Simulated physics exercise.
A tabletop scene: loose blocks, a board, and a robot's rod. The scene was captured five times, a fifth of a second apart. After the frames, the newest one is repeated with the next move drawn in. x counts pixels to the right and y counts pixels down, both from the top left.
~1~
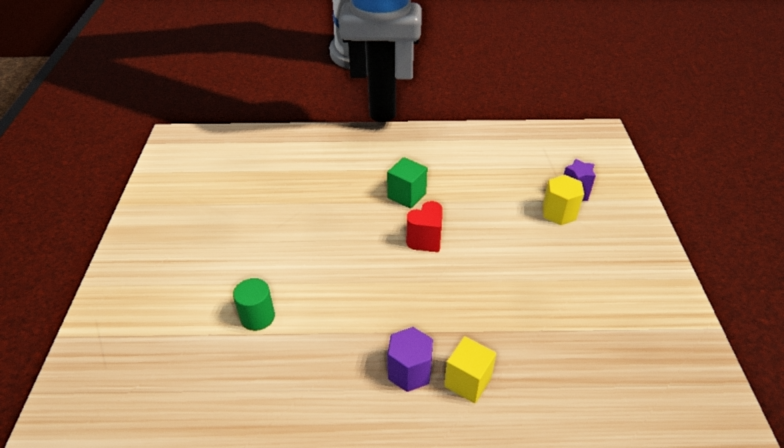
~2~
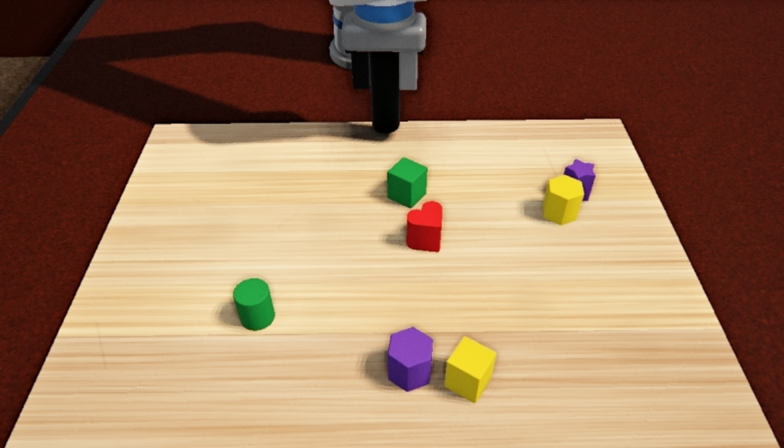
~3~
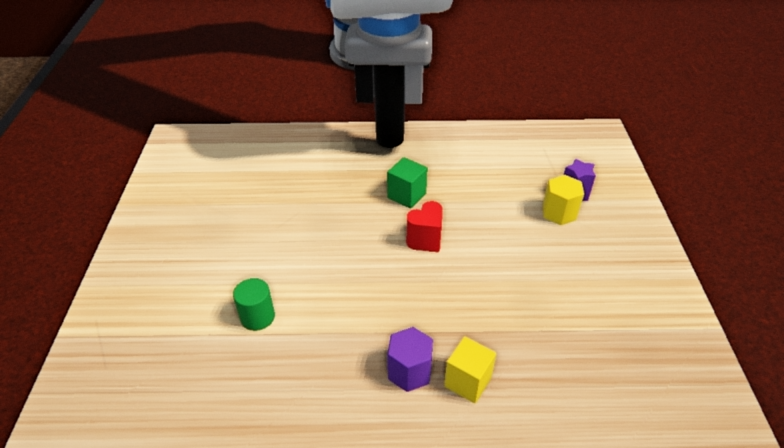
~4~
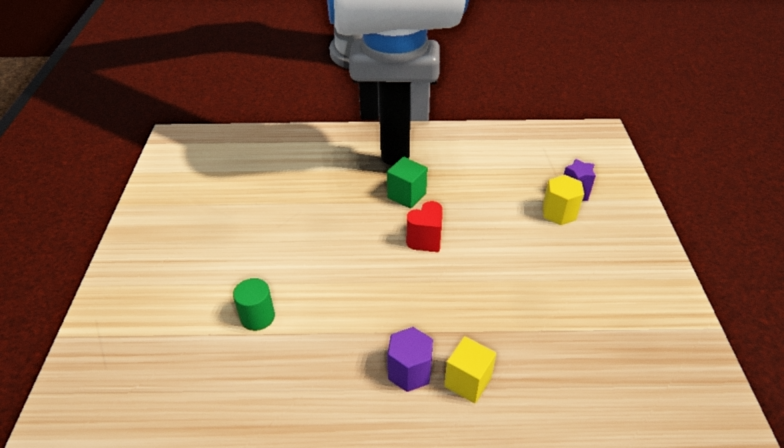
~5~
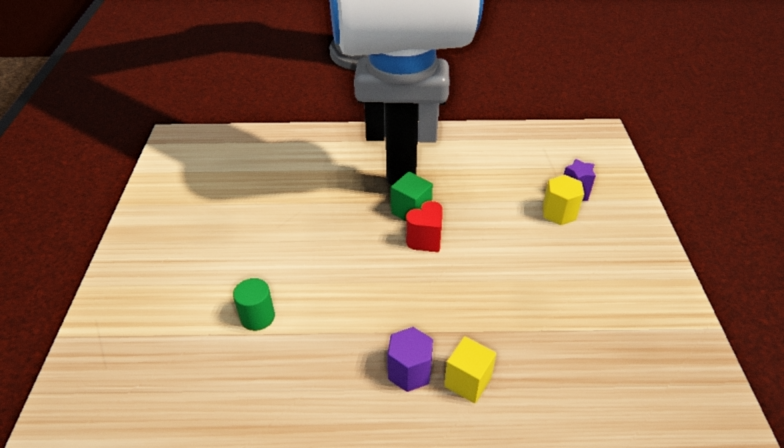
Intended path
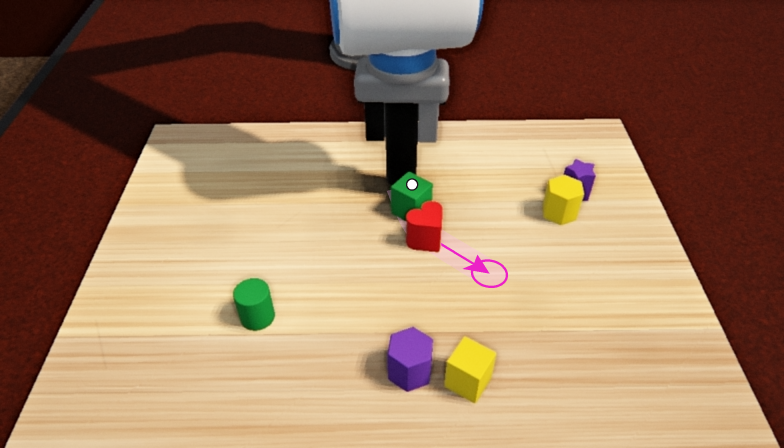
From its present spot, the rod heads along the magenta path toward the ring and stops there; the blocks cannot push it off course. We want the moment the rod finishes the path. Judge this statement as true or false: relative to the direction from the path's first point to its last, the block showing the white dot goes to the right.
That is true.
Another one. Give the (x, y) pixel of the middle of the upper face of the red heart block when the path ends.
The spot you're after is about (433, 282) in the image.
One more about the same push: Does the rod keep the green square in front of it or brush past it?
Beside or behind, I predict.
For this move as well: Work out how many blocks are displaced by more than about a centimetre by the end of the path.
It moves two blocks.
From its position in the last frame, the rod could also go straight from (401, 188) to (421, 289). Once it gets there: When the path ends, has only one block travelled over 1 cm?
Final answer: No.
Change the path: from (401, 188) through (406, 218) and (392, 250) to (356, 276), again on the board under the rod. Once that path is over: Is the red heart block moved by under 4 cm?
Short answer: No.
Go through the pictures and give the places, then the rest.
The first frame shows tip of the rod at (383, 115), middles of tops, green square at (407, 169), red heart block at (427, 214).
The second frame shows rod at (386, 126), nothing pushed.
The third frame shows rod at (390, 140), nothing pushed.
The fourth frame shows rod at (395, 157), nothing pushed.
The fifth frame shows rod at (401, 178), green square at (412, 185), red heart block at (427, 214).
The line goes from (401, 188) by way of (415, 219) and (447, 248) to (489, 273); the dot is on the green square.
The first path, step by step. One third of the way, rod at (415, 210); green square at (424, 219); red heart block at (437, 241).
Two thirds of the way, rod at (448, 238); green square at (440, 245), turned 60° clockwise; red heart block at (437, 274), turned 15° clockwise.
At the end, rod at (491, 263); green square at (450, 254), turned 95° clockwise; red heart block at (433, 282), turned 25° clockwise.
